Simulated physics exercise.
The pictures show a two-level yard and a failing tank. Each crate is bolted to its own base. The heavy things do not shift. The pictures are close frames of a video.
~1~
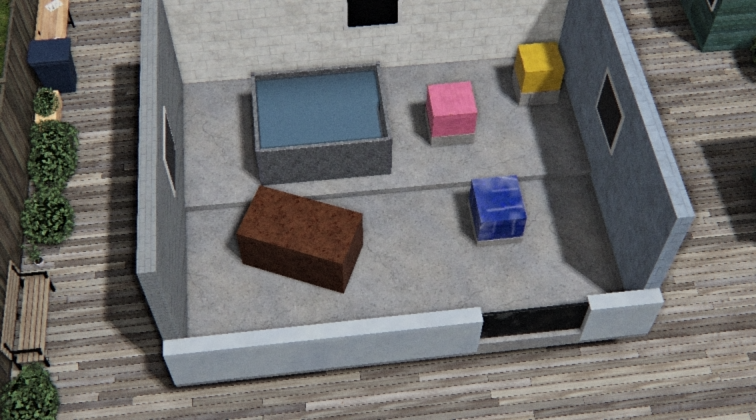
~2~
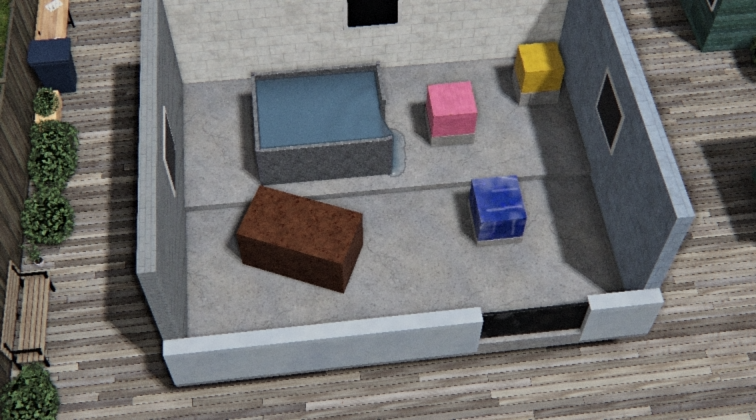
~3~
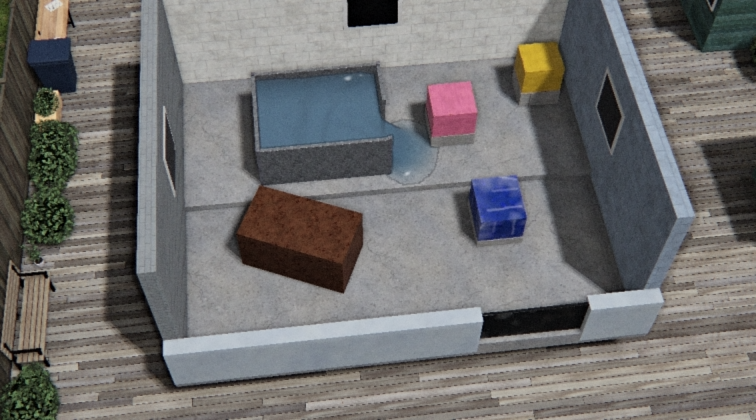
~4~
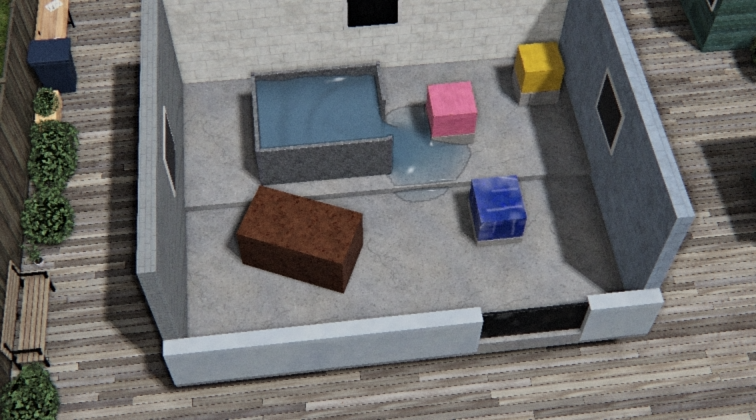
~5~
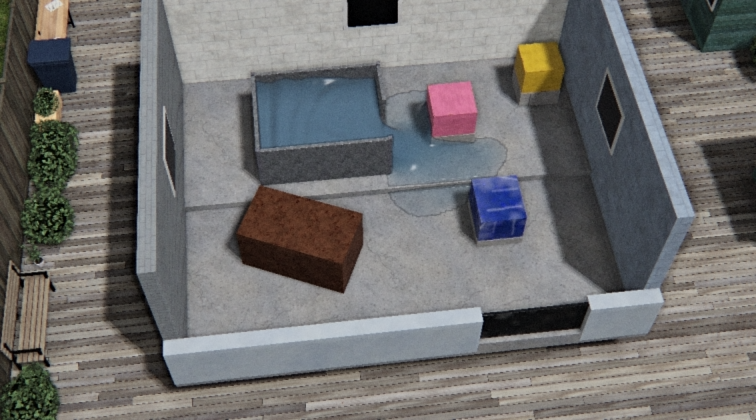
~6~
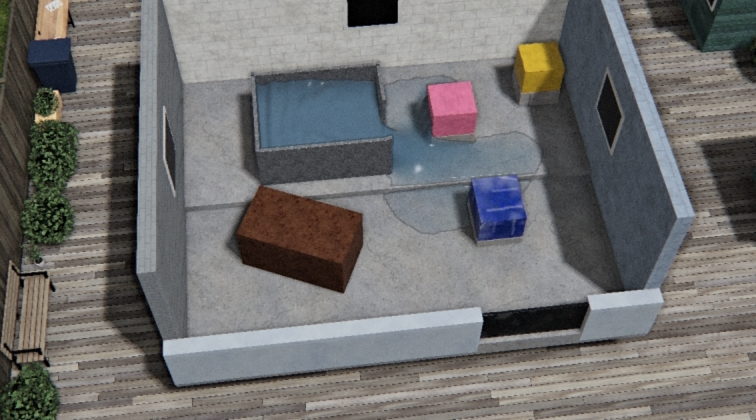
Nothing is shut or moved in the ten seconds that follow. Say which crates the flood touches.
The pink crate gets wet; the yellow crate stays dry; the blue crate gets wet.
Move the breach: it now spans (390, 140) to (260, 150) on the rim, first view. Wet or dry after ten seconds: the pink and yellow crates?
Then: The pink crate keeps dry, the yellow crate is safe.
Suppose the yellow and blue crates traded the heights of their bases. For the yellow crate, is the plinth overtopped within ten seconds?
Then: Yellow gets wet.
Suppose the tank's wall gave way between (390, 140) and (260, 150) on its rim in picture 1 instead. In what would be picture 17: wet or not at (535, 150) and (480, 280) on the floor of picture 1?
In that order: Not flooded, awash.
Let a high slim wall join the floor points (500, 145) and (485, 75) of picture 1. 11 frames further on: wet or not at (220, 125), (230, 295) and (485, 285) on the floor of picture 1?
As listed: No water, clear, flooded.
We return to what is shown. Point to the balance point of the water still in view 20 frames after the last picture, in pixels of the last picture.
At about (420, 166).
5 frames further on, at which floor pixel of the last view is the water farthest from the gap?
Around (601, 236).
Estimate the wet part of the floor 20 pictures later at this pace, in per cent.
Near 65 in a hundred.
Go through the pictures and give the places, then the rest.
Still water in the tank at (320, 109), in the first picture.
Water pours out at (385, 142) and has run to (392, 132), in the second picture.
Water pours out at (385, 143) and has run to (427, 132), in the third picture.
The front is at (466, 153), out from the gap at (385, 144), in the fourth picture.
Water pours out at (385, 144) and has run to (502, 153), in the fifth picture.
Water pours out at (385, 143) and has run to (538, 156), in the sixth picture.
A moment on, water covers 30 % of the floor; the pink crate water round its plinth, the yellow crate not reached, the blue crate water round its plinth.
Next, water covers 45 % of the floor; the pink crate water round its plinth, the yellow crate water round its plinth, the blue crate water round its plinth.
Then, water covers 65 % of the floor; the pink crate water round its plinth, the yellow crate water round its plinth, the blue crate water round its plinth.
Later, water covers 95 % of the floor; the pink crate water round its plinth, the yellow crate water round its plinth, the blue crate water round its plinth.
In the end, water covers 95 % of the floor; the pink crate was topped, the yellow crate stayed above the water, the blue crate was topped.
